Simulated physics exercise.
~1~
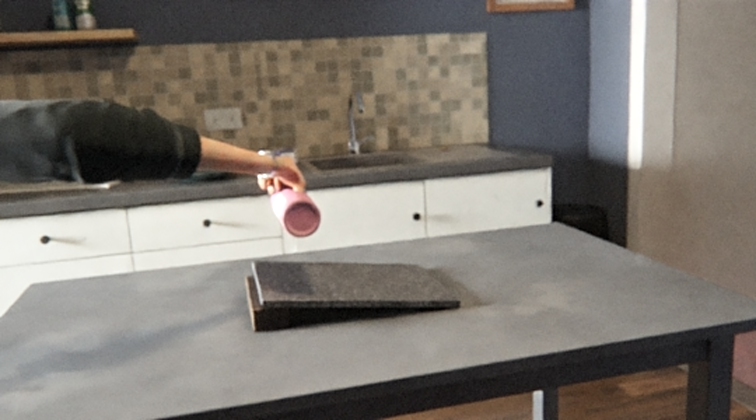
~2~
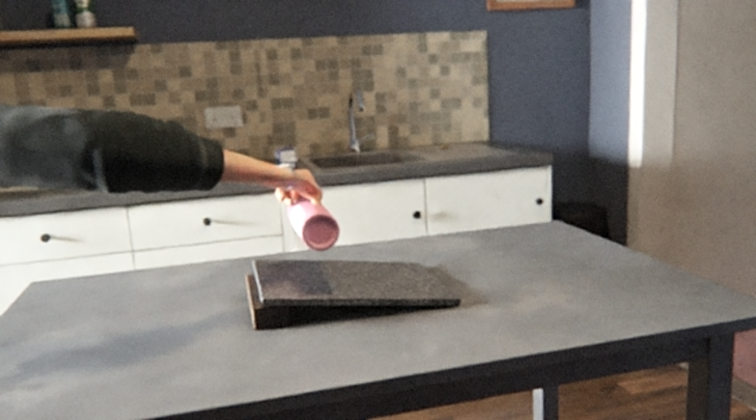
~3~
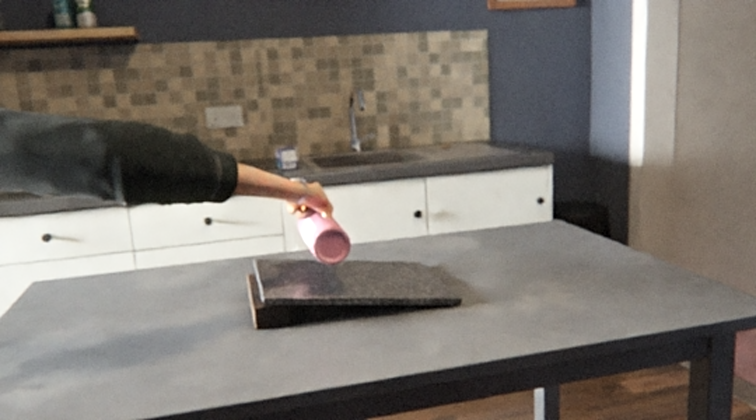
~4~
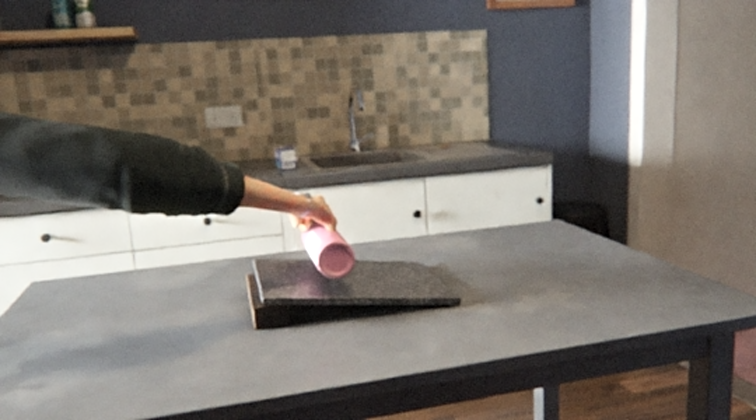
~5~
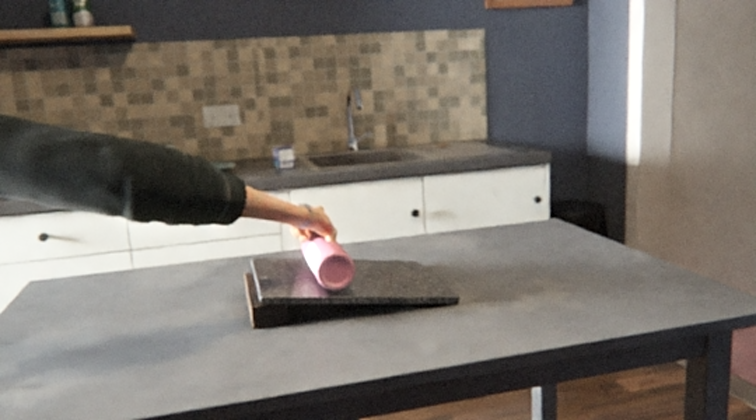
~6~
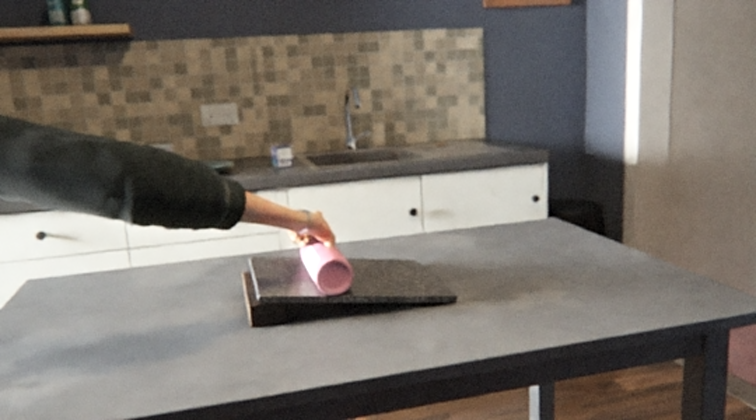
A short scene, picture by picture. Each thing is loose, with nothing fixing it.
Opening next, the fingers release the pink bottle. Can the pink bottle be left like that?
My verdict: It's away.
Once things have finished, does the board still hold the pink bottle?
At the end, the pink bottle is no longer up there.
Then, 0.80 s past the last view, pink bottle displaced well along near (410, 259).
Then, 1.40 s past the last view, pink bottle now off the board.
Then, 1.90 s past the last view, things are still on the move.
Then, 2.30 s past the last view, as before.
Finally, off the board, pink bottle. The pink bottle slides or rolls down.
